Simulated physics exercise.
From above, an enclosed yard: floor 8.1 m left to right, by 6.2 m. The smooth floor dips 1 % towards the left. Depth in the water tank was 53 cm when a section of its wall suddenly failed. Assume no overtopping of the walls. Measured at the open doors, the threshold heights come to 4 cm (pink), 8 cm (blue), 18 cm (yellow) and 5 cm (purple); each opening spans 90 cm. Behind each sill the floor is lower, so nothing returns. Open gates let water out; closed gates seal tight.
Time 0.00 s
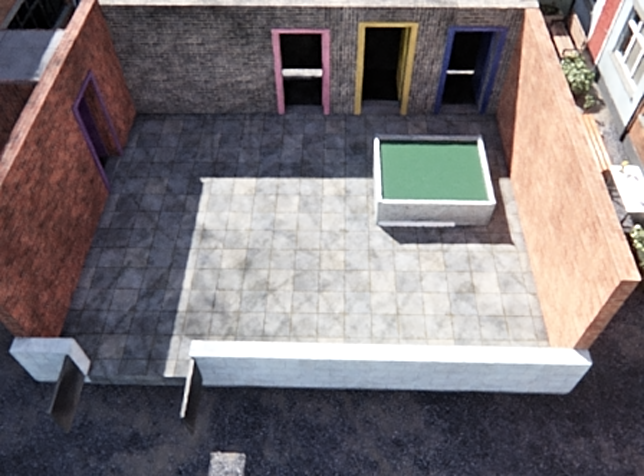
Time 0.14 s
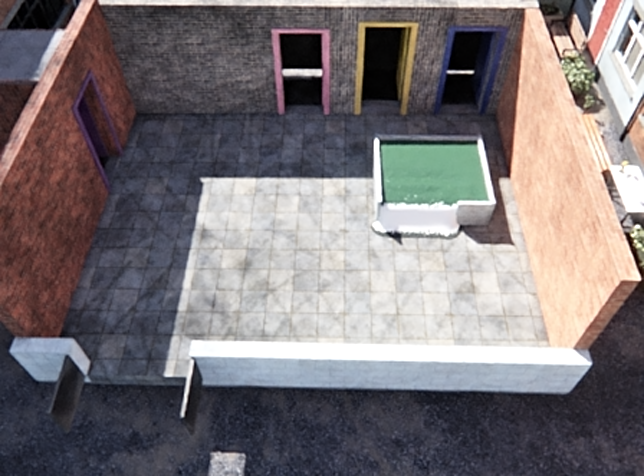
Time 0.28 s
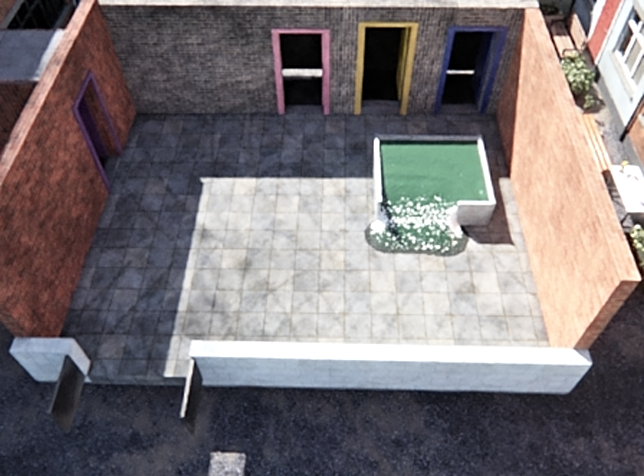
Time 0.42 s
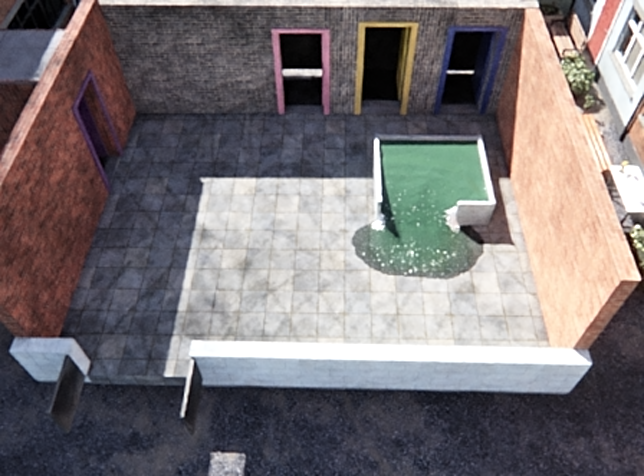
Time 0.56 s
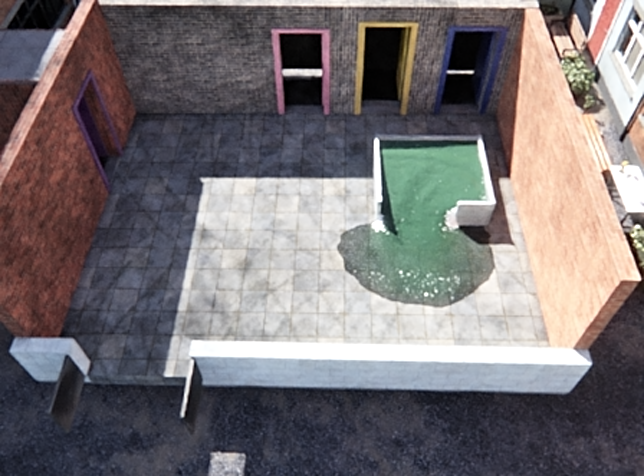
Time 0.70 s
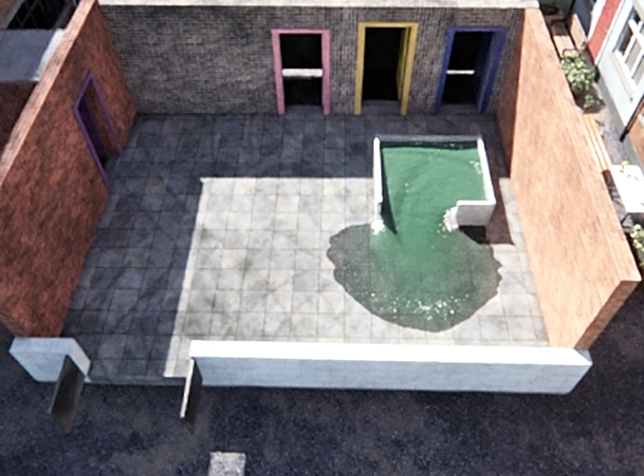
An enclosed yard with a grey tiled floor, partly in shadow, is seen from above by a still camera. Brick walls flank it, pink, yellow and blue doorways open in the back wall, a low white wall edges the front, and a white tank of green water stands right of centre. The tank's front wall breaks open near its left corner, and water gushes out, foaming white, then spreads across the tiles in a widening green pool.
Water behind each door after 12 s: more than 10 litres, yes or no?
Pink door: No; blue door: No; yellow door: No; purple door: No.
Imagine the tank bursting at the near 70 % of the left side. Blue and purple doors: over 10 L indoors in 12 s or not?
Result: Blue limit not passed, purple limit passed.
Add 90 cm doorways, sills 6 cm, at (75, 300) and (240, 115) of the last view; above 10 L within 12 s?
The first doorway goes beyond and the second stays inside.
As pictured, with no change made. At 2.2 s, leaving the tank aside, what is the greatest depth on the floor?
It gets to some 29 cm.
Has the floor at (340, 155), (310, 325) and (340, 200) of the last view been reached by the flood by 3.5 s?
Respectively: Was missed, got hit, was missed.
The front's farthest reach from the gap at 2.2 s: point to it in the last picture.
About (206, 363) in the last view.
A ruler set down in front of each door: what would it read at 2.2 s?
Depths in cm: Pink 0, blue 0, yellow 0, purple 0.
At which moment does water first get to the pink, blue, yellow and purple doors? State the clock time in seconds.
Pink: 9.5 s; blue: 5.5 s; yellow: 7.0 s; purple: 5.5 s.
After 1.4 s water covers 20 % of the floor and is deepest (28 cm) near (409, 366); pink door not reached, blue door not reached, yellow door not reached, purple door not reached.
After 2.2 s water covers 25 % of the floor and is deepest (29 cm) near (546, 369); pink door not reached, blue door not reached, yellow door not reached, purple door not reached.
After 3.5 s water covers 35 % of the floor and is deepest (20 cm) near (546, 369); pink door not reached, blue door not reached, yellow door not reached, purple door not reached.
After 7.0 s water covers 65 % of the floor and is deepest (10 cm) near (52, 360); pink door not reached, blue door 7 cm at the sill, 1 L in, yellow door not reached, purple door 4 cm at the sill, 0 L in.
After 12.0 s water covers 85 % of the floor and is deepest (10 cm) near (133, 124); pink door 5 cm at the sill, 0 L in, blue door 4 cm at the sill, 2 L in, yellow door 2 cm at the sill, 0 L in, purple door 5 cm at the sill, 0 L in.
